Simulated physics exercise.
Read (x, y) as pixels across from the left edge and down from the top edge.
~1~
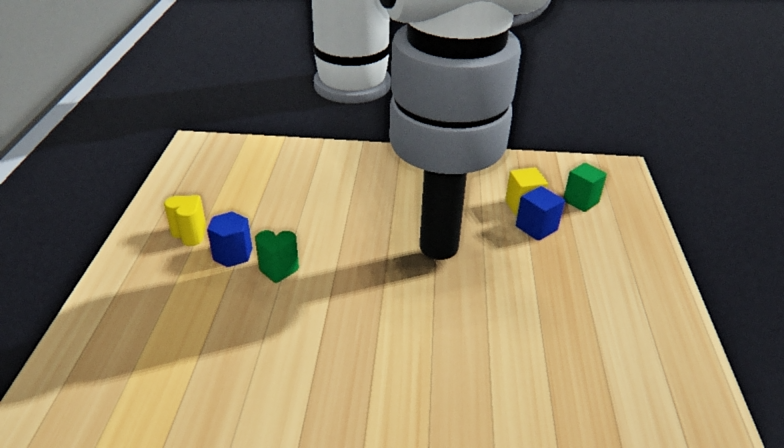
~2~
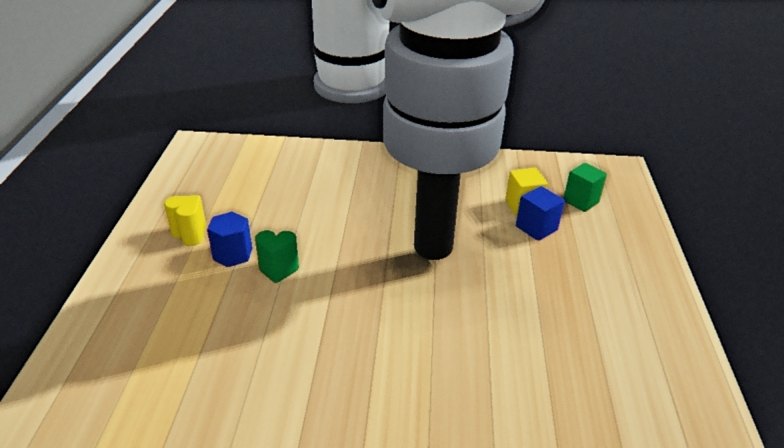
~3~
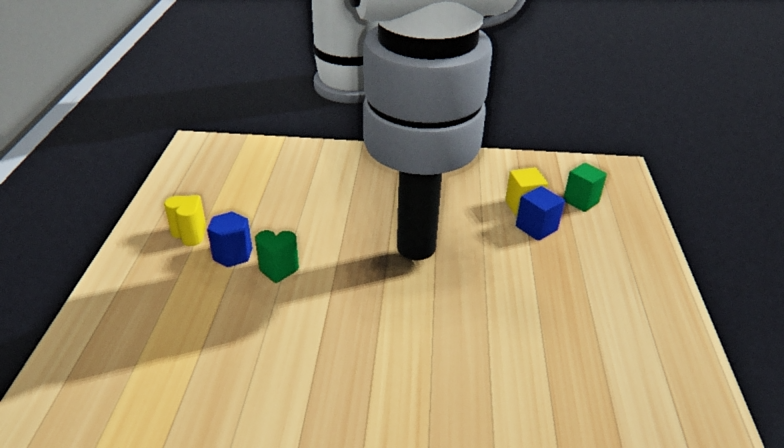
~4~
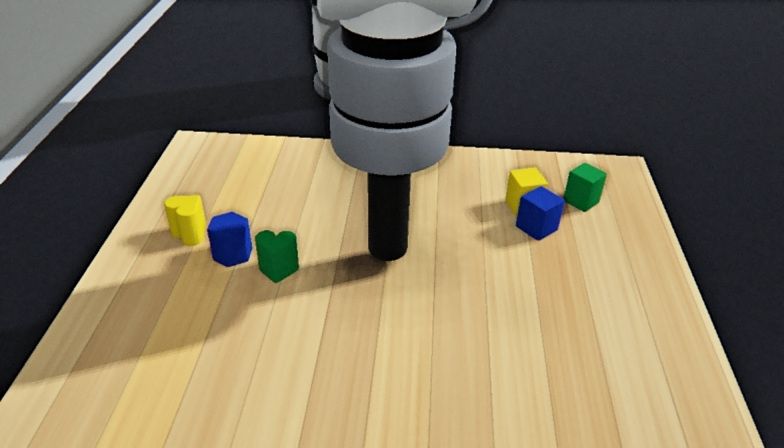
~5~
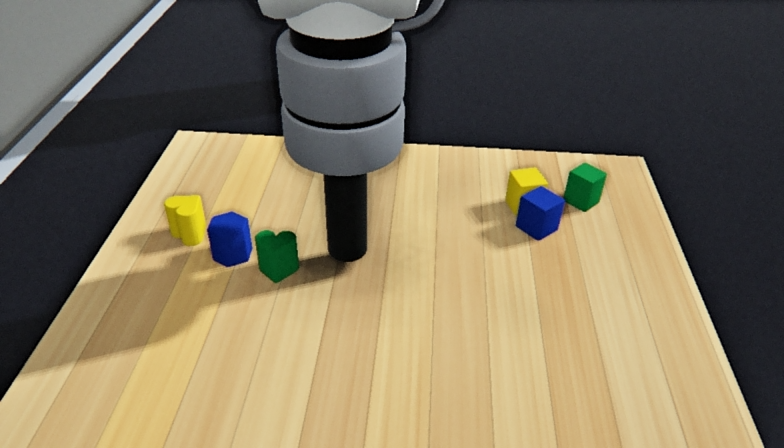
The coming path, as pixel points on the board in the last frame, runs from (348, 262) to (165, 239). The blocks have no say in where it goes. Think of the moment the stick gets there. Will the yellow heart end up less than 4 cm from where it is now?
No - that is not the case.
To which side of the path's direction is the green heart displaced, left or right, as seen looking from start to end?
Well, taking the path from its start to its end as straight ahead, the green heart moves to the left.
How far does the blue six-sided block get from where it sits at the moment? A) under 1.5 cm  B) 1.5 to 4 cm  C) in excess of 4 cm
The answer is C.
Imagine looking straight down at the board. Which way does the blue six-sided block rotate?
Viewed from above, counterclockwise.
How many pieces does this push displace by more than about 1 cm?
Blocks moved: Three or more.
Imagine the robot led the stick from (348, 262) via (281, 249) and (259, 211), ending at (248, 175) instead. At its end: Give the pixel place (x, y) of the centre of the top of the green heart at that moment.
When the path ends, it will be at (249, 239).
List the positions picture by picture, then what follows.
The first frame shows lower end of the stick at (439, 249), tops of blocks, yellow heart at (183, 203), blue six-sided block at (227, 223), green heart at (275, 238).
The second frame shows stick at (433, 249), blocks as before.
The third frame shows stick at (416, 249), blocks as before.
The fourth frame shows stick at (388, 250), blocks as before.
The fifth frame shows stick at (348, 251), yellow heart at (183, 203), blue six-sided block at (227, 223), green heart at (275, 238).
On the path given first. One third of the way, stick at (284, 243); green heart at (250, 243), turned 45° anticlockwise.
Two thirds of the way, stick at (221, 235); yellow heart at (174, 202), turned 40° clockwise; blue six-sided block at (178, 225), turned 35° anticlockwise; green heart at (235, 244), turned 95° anticlockwise.
At the end, stick at (162, 228); yellow heart at (139, 193), turned 65° clockwise; blue six-sided block at (136, 231), turned 75° anticlockwise; green heart at (235, 244), turned 95° anticlockwise.
